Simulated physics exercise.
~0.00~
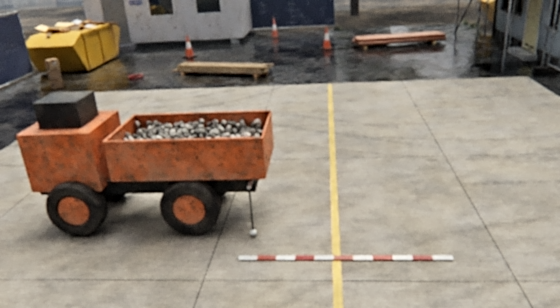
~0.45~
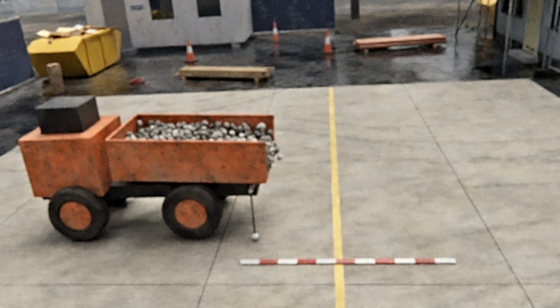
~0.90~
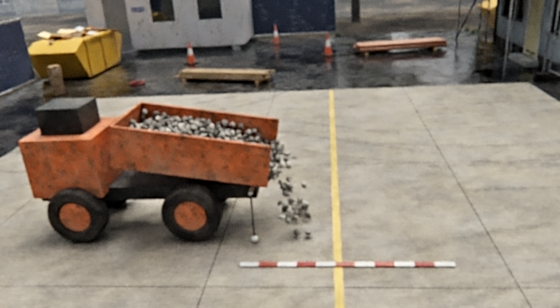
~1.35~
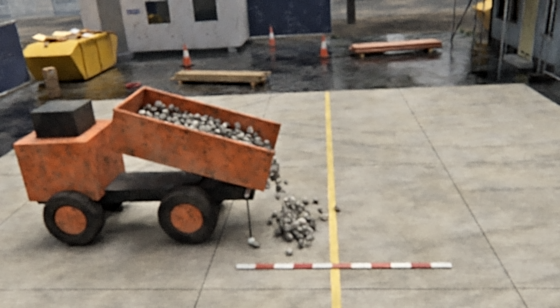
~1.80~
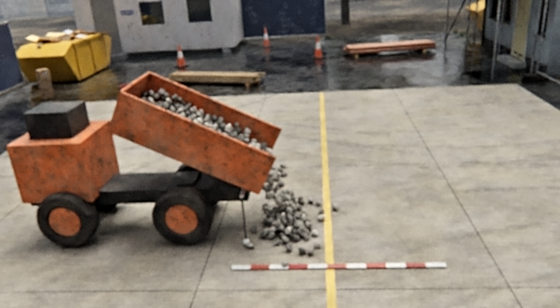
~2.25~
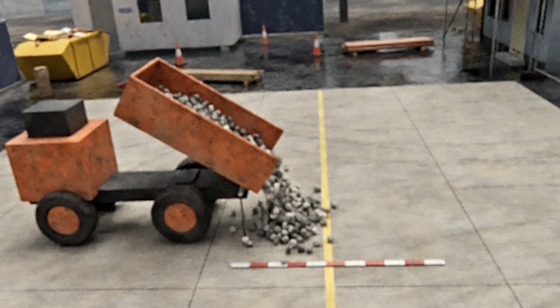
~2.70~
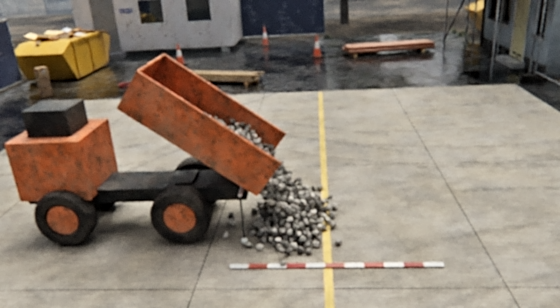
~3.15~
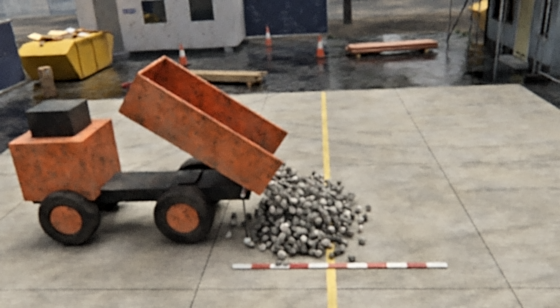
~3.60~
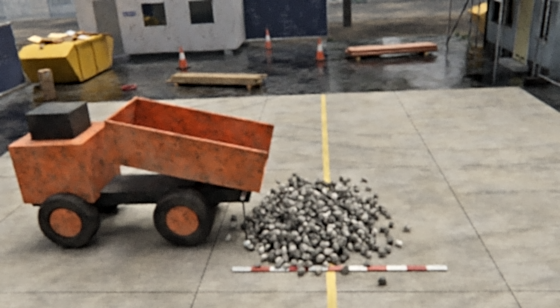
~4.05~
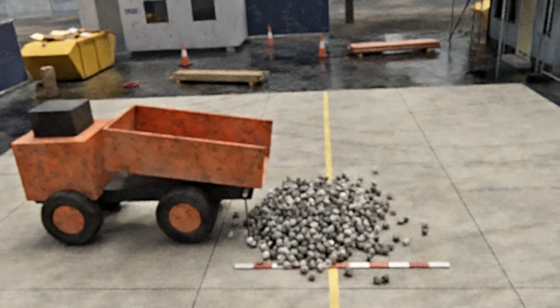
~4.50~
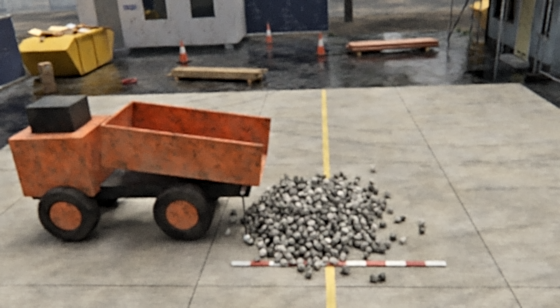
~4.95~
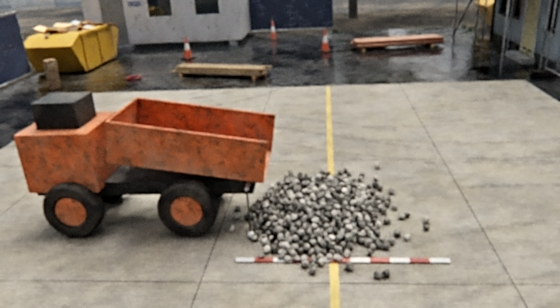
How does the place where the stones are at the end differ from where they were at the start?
At the start the stones were in the bed of the orange truck, and at the end they lay in a heap on the ground to the right of it, spread across the yellow line.
